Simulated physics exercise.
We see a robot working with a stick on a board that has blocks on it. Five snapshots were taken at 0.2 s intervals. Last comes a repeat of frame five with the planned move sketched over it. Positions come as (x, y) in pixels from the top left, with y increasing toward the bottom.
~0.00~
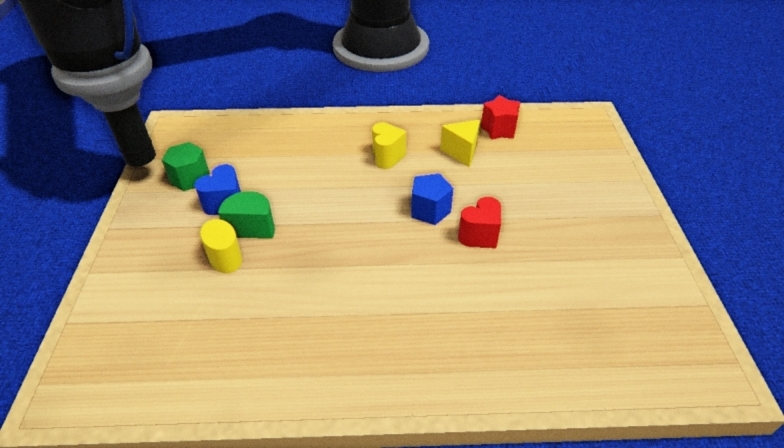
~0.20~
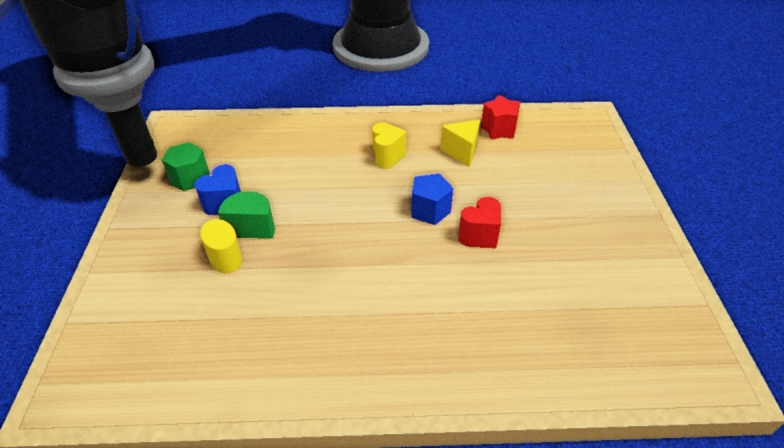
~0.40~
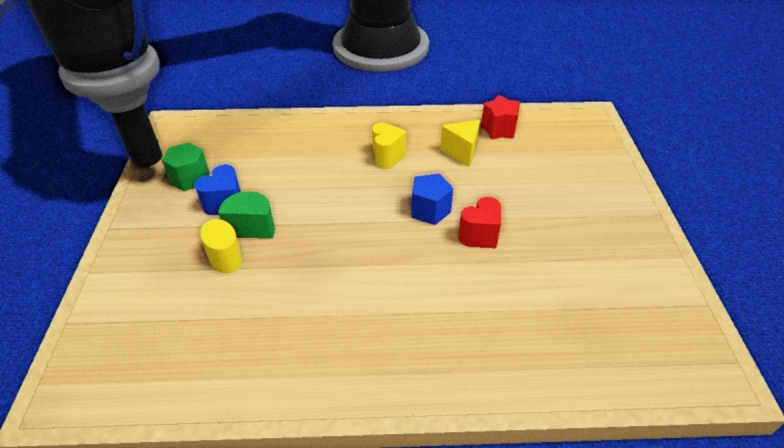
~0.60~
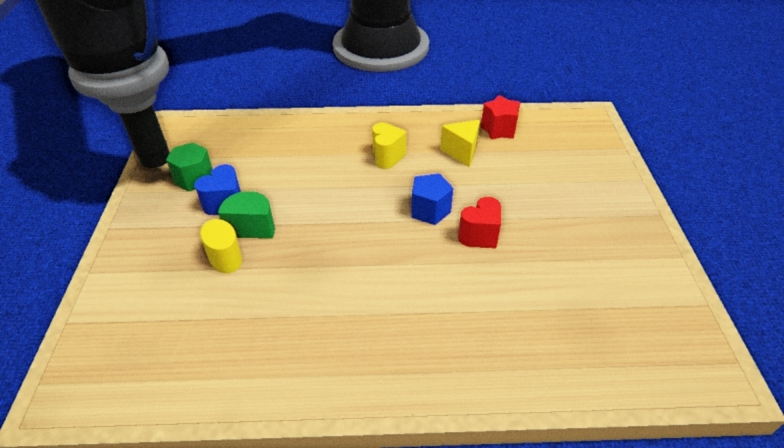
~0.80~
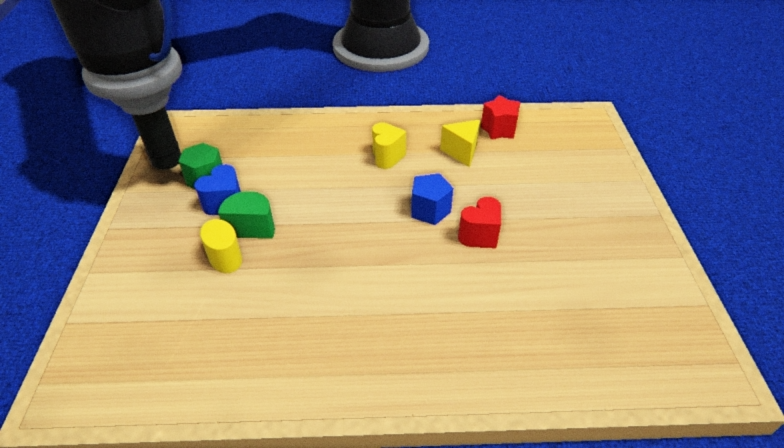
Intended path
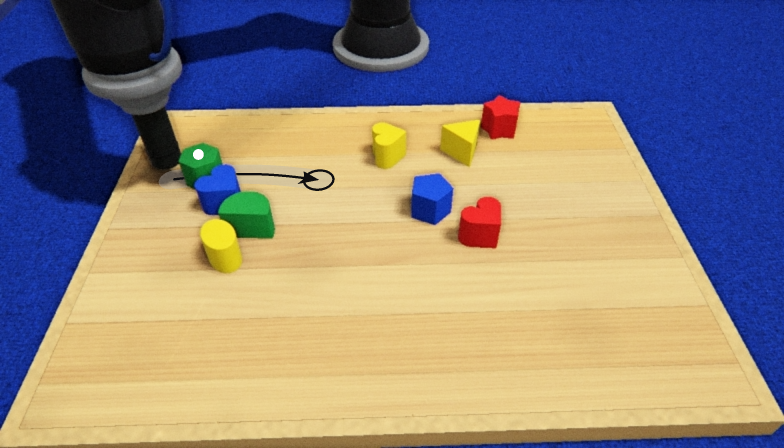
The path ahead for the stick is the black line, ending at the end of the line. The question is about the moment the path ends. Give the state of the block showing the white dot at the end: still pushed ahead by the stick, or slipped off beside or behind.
By then it is in front of the stick.
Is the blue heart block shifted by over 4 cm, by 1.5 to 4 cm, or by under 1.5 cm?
It falls in the under 1.5 cm band.
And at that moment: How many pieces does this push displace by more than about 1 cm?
Most likely one.
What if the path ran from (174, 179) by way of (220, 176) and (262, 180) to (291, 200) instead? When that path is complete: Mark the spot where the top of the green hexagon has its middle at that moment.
I'd place it at (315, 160), taking the centre of its top.
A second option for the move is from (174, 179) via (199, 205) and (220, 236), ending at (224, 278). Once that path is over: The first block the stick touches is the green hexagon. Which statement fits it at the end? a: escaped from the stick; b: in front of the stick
I'll go with a - escaped from the stick.
The line goes from (174, 179) by way of (248, 174) to (319, 180); the dot is on the green hexagon.
On the path given first. One third of the way, stick at (220, 157); green hexagon at (250, 153), turned 15° clockwise; blue heart block at (222, 180), turned 15° clockwise.
Two thirds of the way, stick at (269, 157); green hexagon at (300, 153), turned 15° clockwise; blue heart block at (222, 180), turned 15° clockwise.
At the end, stick at (316, 162); green hexagon at (349, 156); blue heart block at (222, 180), turned 15° clockwise; green D-shaped block unmoved.
